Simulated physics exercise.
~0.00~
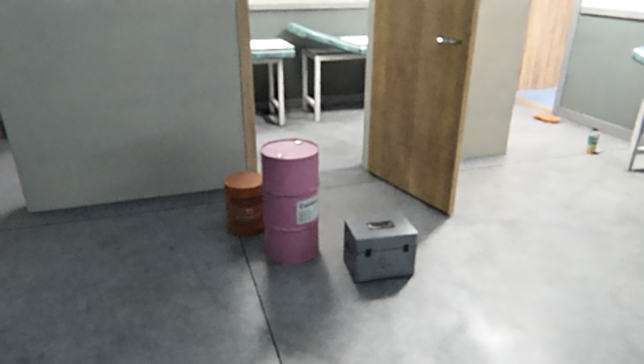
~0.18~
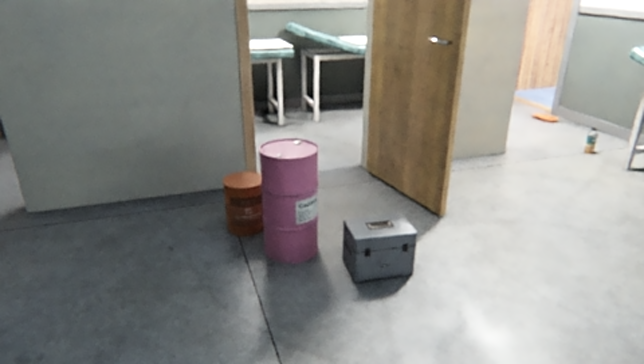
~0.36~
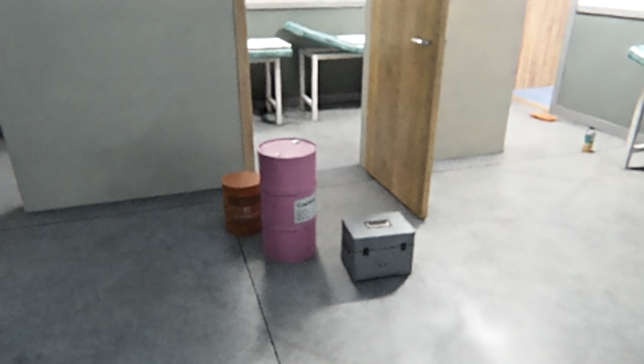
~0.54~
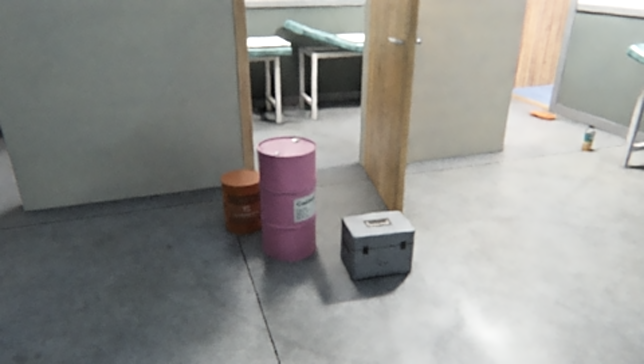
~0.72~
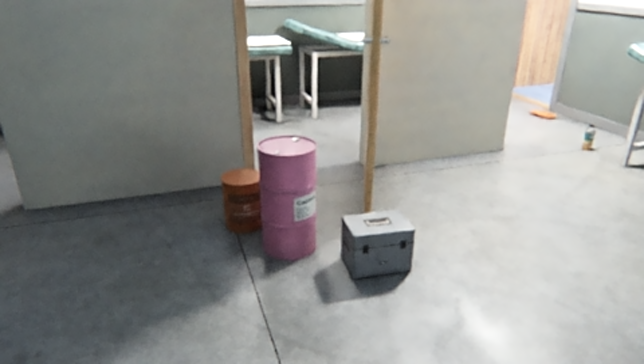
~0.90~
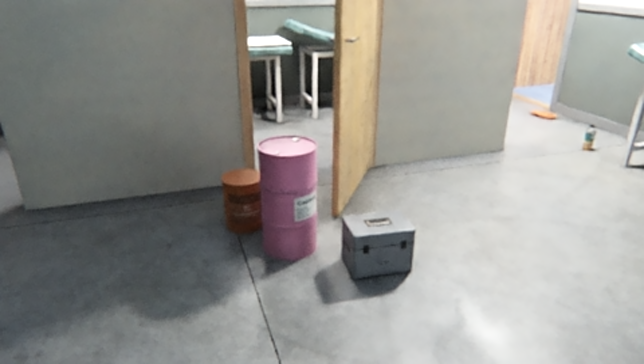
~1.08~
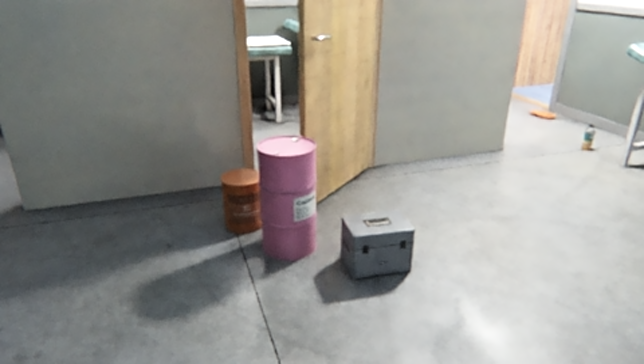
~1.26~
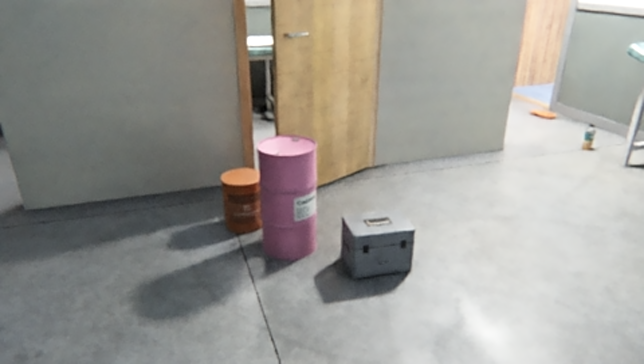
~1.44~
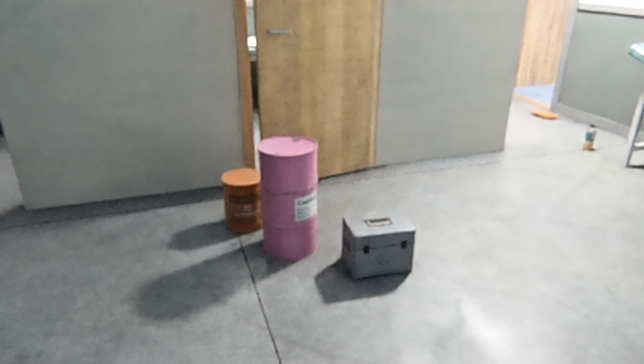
At the start, a wooden door stands wide open in a grey wall, showing padded tables in the room beyond. On the concrete floor in front sit a pink drum, a smaller orange pail to its left and a grey toolbox to its right. The door begins to swing, turning edge-on as it passes behind the toolbox. It keeps moving left behind the pink drum, steadily narrowing the view of the tables, with no hand visible. By the end it is nearly flush with the frame, only a thin gap showing at its left edge, and all three objects remain in place.
